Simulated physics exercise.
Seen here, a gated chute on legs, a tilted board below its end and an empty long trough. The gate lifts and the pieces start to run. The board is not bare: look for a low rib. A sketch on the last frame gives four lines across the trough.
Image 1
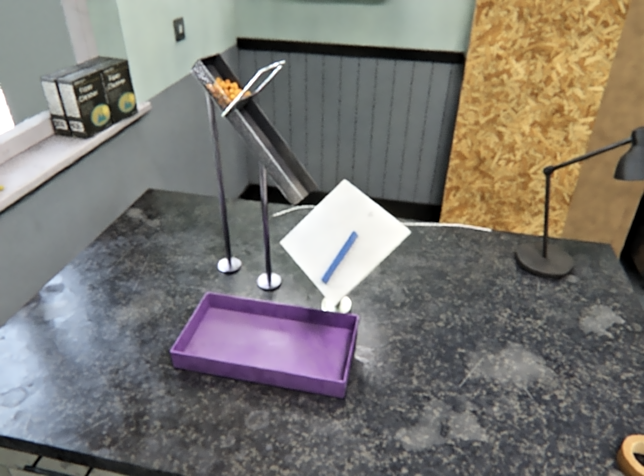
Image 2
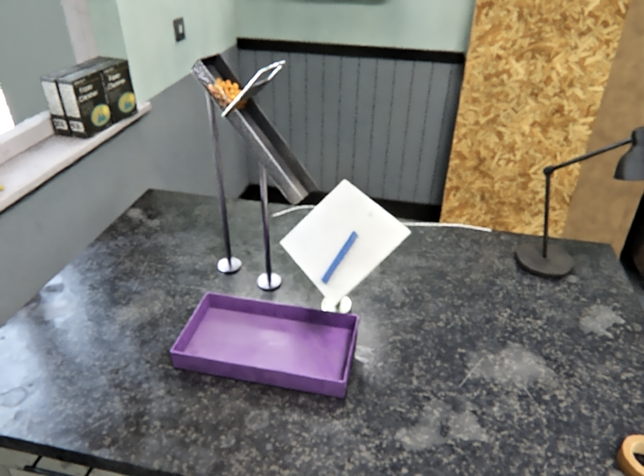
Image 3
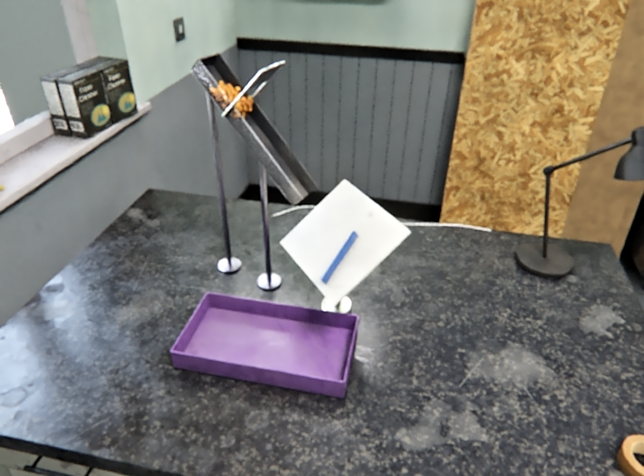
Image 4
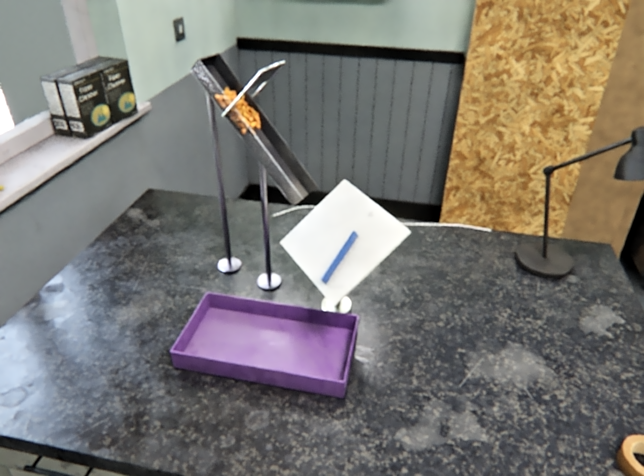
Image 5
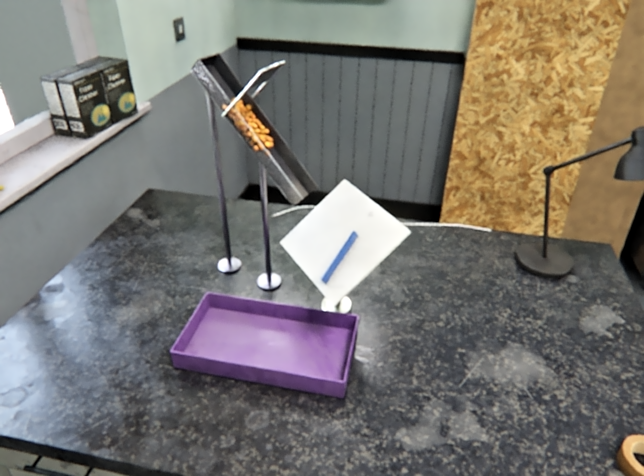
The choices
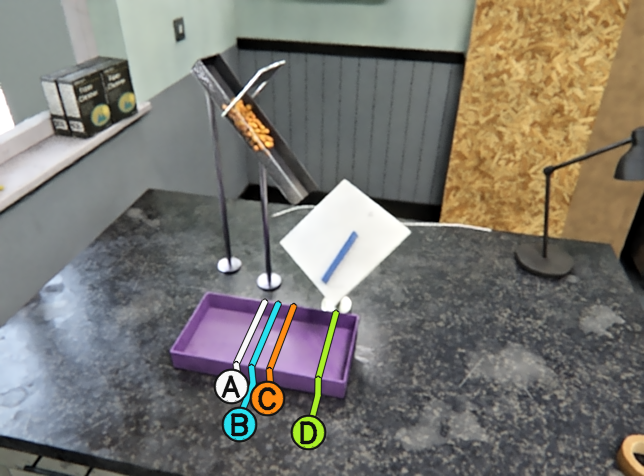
A dark, speckled tabletop fills a room with grey panelling and a chipboard sheet behind, seen from slightly above by a still camera. A dark chute on thin metal legs holds small orange pieces above a tilted white board with a blue rib and an empty purple trough, with a black lamp at right. The chute's gate lifts, and the pieces slide down rightward in a loose, lengthening cluster.
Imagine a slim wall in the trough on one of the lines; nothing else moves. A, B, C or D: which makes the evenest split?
C.
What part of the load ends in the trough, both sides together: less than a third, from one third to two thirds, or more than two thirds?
About that: More than two thirds.
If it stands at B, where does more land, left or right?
More lands on the right.
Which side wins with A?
The right side.
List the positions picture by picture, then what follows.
Load behind the gate near (233, 96), roasted chickpeas; lip of the chute near (301, 200), sloping fairly steeply, in the first frame.
Middle of the board near (339, 237), tilted fairly steeply; middle of its low edge near (304, 271); of its high edge near (375, 203), in the second frame.
Front corners of the trough near (171, 351) and (344, 382), empty; front of the load near (242, 116), in the third frame.
Middle of the load near (240, 112); its front near (253, 133), close to a quarter of the way to the lip; rib from (354, 230) to (321, 279), in the fourth frame.
Middle of the load near (249, 125); its front near (268, 153), close to half of the way to the lip, in the fifth frame.
On the marked copy, line A crosses the front rim at (236, 363); line B crosses the front rim at (251, 366); line C crosses the front rim at (269, 369); line D crosses the front rim at (318, 377).
If A is chosen, of what is caught, a small share on the left of the divider, all but a few on the right.
If B is chosen, of what is caught, a small share on the left of the divider, all but a few on the right.
If C is chosen, of what is caught, close to half on the left of the divider, close to half on the right.
If D is chosen, of what is caught, the whole lot on the left of the divider, none at all on the right.
